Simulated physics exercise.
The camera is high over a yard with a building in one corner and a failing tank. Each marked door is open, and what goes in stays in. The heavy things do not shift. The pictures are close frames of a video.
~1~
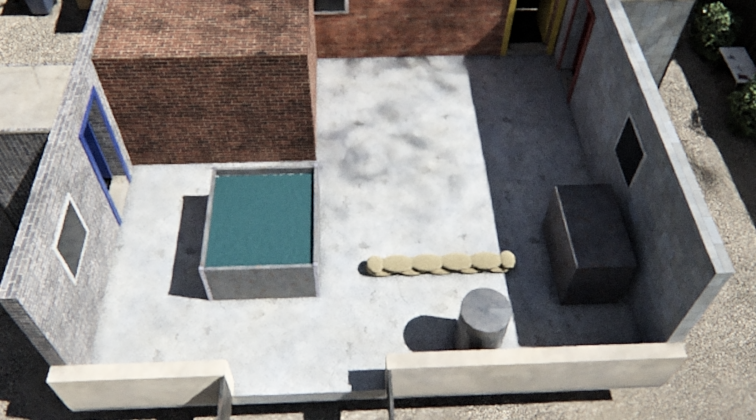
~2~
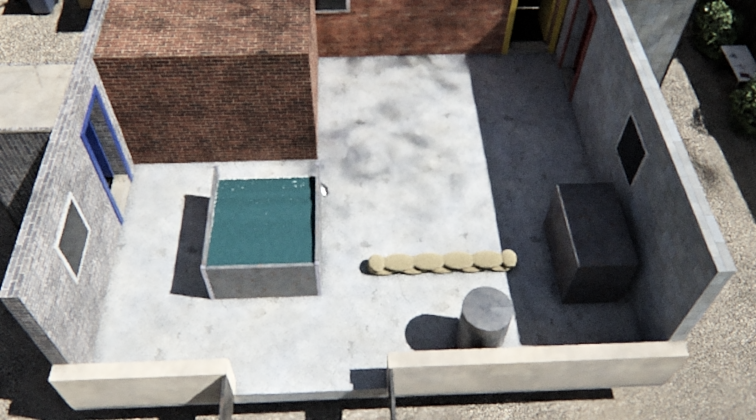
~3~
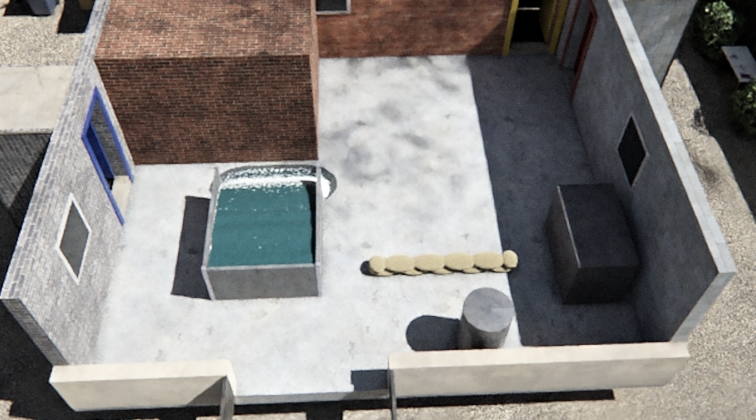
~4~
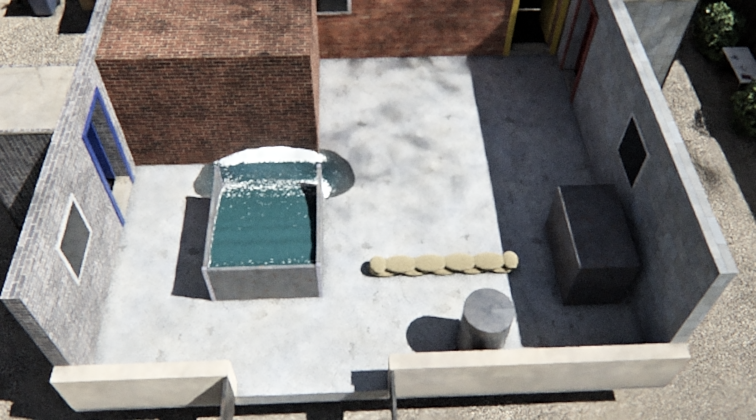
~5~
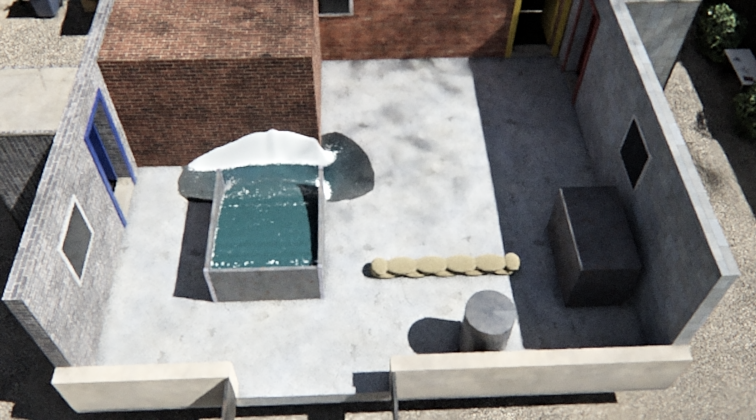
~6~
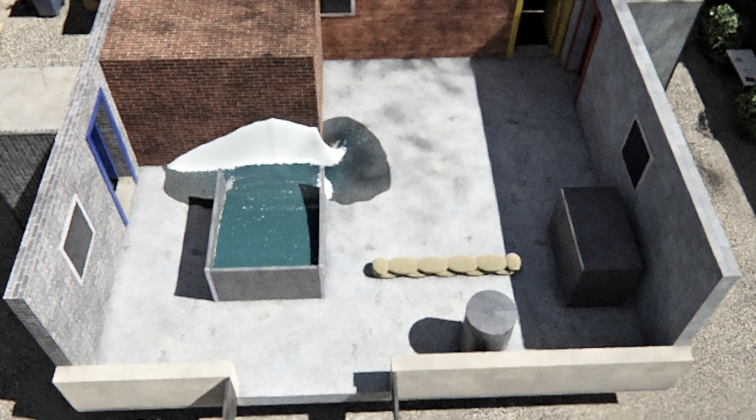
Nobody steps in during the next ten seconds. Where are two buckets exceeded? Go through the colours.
One by one: The yellow door holds within the limit; the blue door floods; the red door floods.
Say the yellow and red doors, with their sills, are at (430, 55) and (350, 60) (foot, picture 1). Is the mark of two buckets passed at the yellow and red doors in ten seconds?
My reading: The yellow one stays under, the red one lets less in.
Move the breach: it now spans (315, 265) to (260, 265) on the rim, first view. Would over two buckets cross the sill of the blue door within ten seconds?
One by one: Blue door holds.
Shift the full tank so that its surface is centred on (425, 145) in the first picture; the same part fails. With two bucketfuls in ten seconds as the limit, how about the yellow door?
In short: The yellow door floods.
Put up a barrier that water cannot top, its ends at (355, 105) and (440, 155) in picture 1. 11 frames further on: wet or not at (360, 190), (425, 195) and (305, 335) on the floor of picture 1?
In turn: Awash, covered, no water.
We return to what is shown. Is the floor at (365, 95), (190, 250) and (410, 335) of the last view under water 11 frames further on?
One after the other: Under water, dry, clear.
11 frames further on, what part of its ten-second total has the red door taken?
I make it 0 per cent.
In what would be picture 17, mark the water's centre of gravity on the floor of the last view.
Close to (289, 196).
A moment on, water covers 20 % of the floor; the yellow door not reached, the blue door under two buckets in, the red door not reached.
Next, water covers 45 % of the floor; the yellow door not reached, the blue door over two buckets in, the red door not reached.
Then, water covers 70 % of the floor; the yellow door wet at the sill, nothing in, the blue door far over two buckets in, the red door under two buckets in.
Later, water covers 85 % of the floor; the yellow door under two buckets in, the blue door far over two buckets in, the red door over two buckets in.
In the end, water covers 95 % of the floor; the yellow door under two buckets in, the blue door far over two buckets in, the red door far over two buckets in.
